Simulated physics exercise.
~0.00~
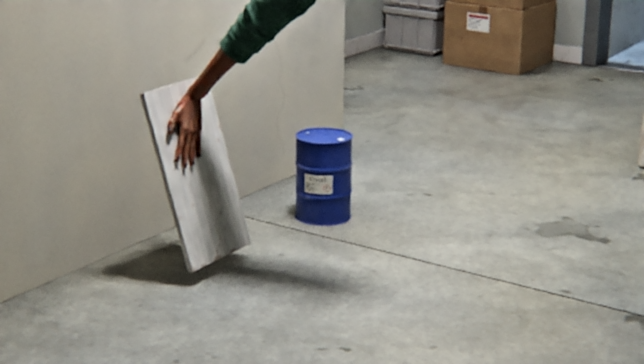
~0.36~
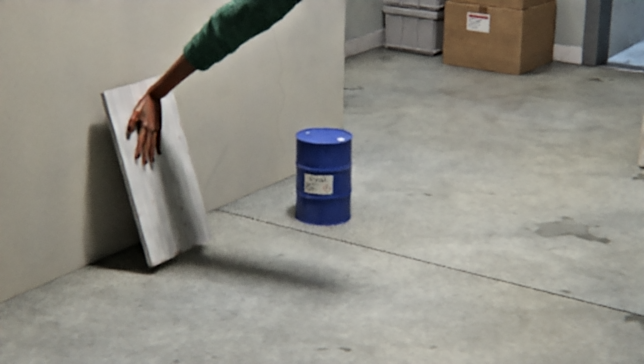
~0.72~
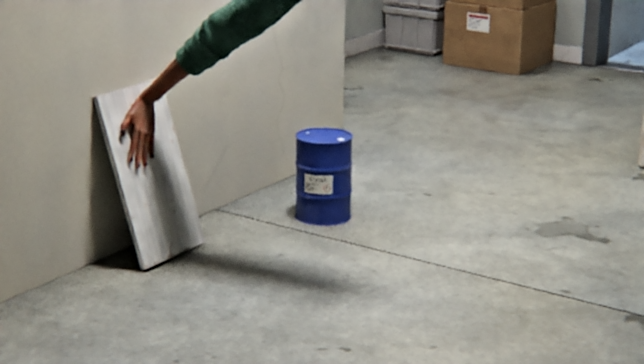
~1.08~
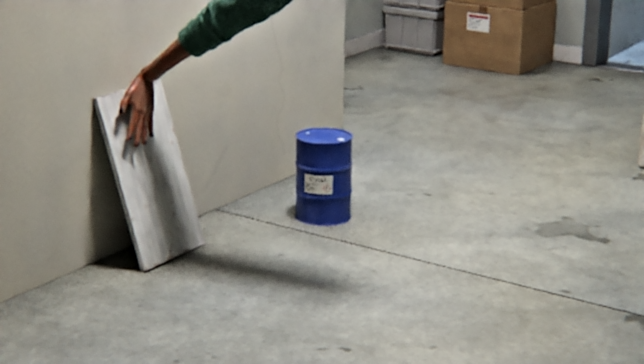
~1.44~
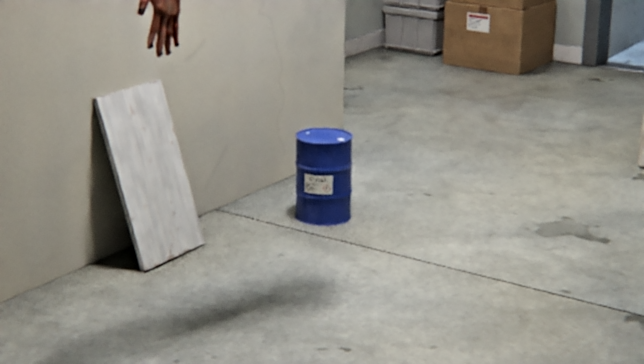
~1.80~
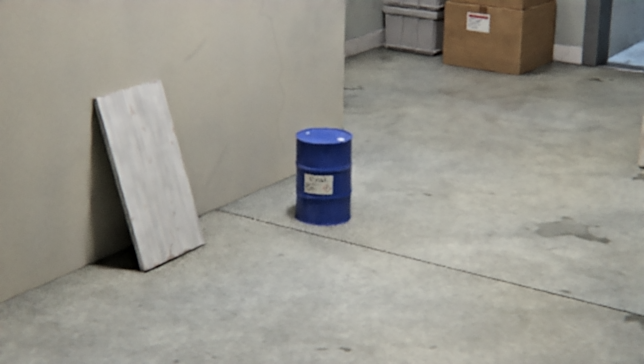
In a room with a bare concrete floor, a hand moved a white board left and leaned it against the wall near a blue canister, then let go and drew away, leaving the board propped up and the canister still in its place.
